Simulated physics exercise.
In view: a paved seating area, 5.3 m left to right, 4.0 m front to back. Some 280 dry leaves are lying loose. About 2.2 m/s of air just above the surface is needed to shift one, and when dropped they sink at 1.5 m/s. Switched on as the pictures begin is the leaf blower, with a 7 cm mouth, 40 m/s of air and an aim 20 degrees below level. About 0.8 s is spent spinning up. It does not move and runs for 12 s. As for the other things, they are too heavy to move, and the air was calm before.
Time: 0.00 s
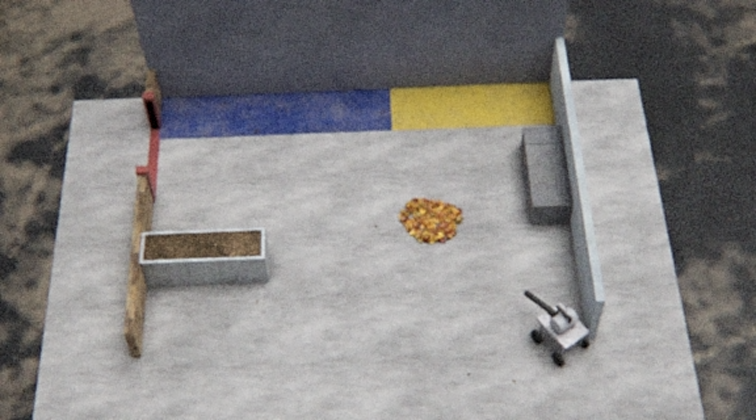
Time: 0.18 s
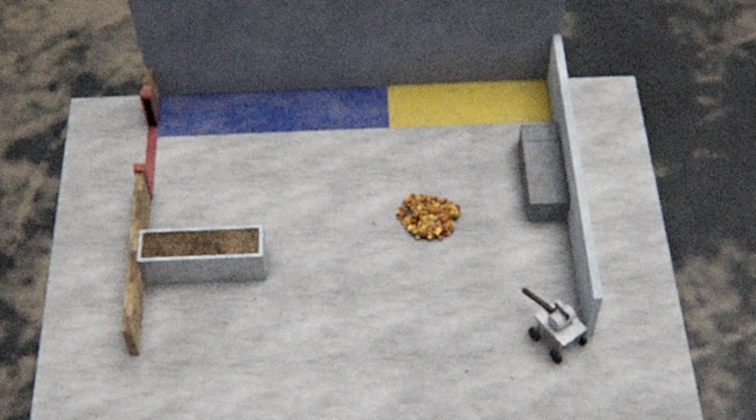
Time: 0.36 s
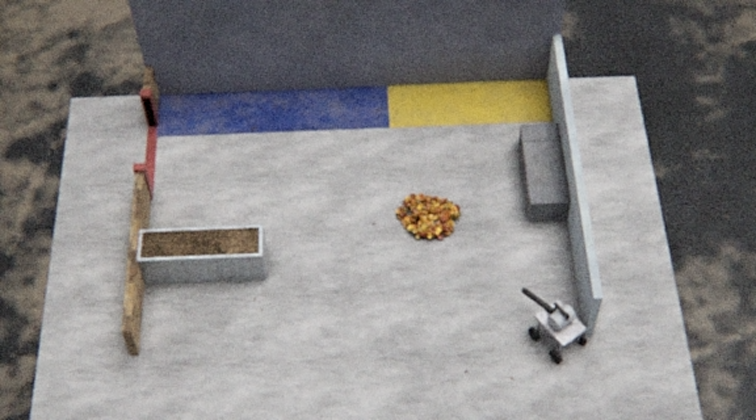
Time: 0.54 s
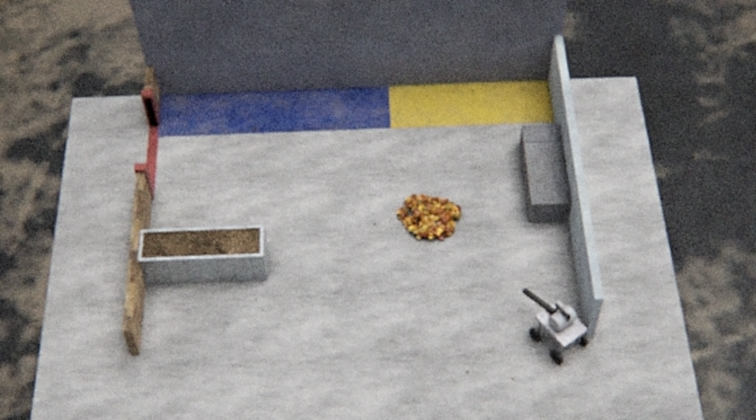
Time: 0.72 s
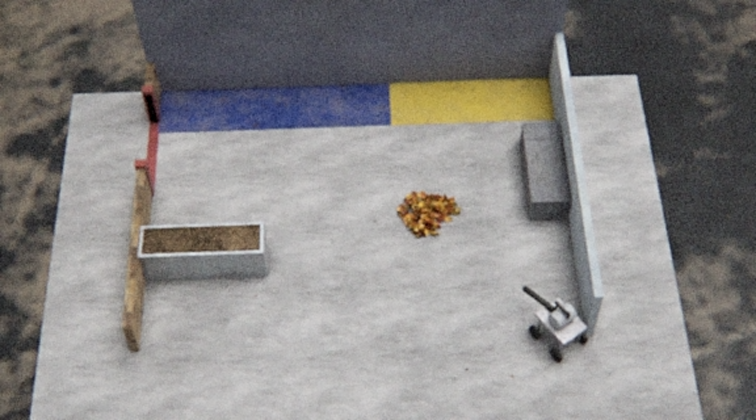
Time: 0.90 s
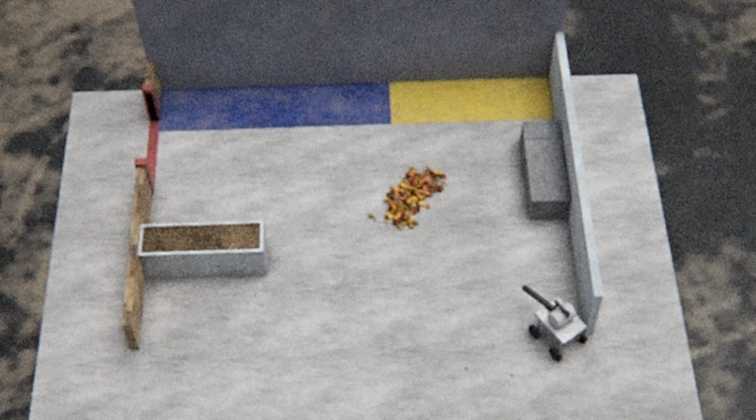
A paved seating area is seen from high above, the view shifting very slightly. A round pile of orange and yellow dry leaves lies near the middle, between a planter and wooden and red structures on the left and a grey seat, pale wall and small wheeled blower on the right, with blue and yellow bays behind. The pile stays still at first, then loosens and spreads into a ragged patch, shifting slightly left.
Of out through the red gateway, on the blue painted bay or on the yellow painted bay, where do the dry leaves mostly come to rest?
Mostly at the blue one.
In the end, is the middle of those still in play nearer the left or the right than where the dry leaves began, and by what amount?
Leftward, some 2.2 m.
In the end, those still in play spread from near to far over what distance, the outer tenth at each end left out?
Around 0.4 m.
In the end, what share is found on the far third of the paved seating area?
I'd estimate around 100 per cent.
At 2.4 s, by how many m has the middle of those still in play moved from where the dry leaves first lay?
About 2.6 m.
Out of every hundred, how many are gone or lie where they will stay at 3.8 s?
Estimated share: Near 15 %.
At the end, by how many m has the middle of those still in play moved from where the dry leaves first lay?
Roughly 3.0 metres.
After 2.4 s, 92 % are on the move or not yet settled, 0 % are out through the red gateway, 85 % on the blue painted bay and 1 % on the yellow painted bay; the middle of those still in play is near (293, 97).
After 3.8 s, 83 % are on the move or not yet settled, 0 % are out through the red gateway, 90 % on the blue painted bay and 1 % on the yellow painted bay; the middle of those still in play is near (275, 92).
After 6.6 s, 69 % are on the move or not yet settled, 0 % are out through the red gateway, 92 % on the blue painted bay and 1 % on the yellow painted bay; the middle of those still in play is near (264, 91).
After 12.0 s, at the end, 0 % are out through the red gateway, 95 % on the blue painted bay and 0 % on the yellow painted bay; the middle of those still in play is near (254, 91).
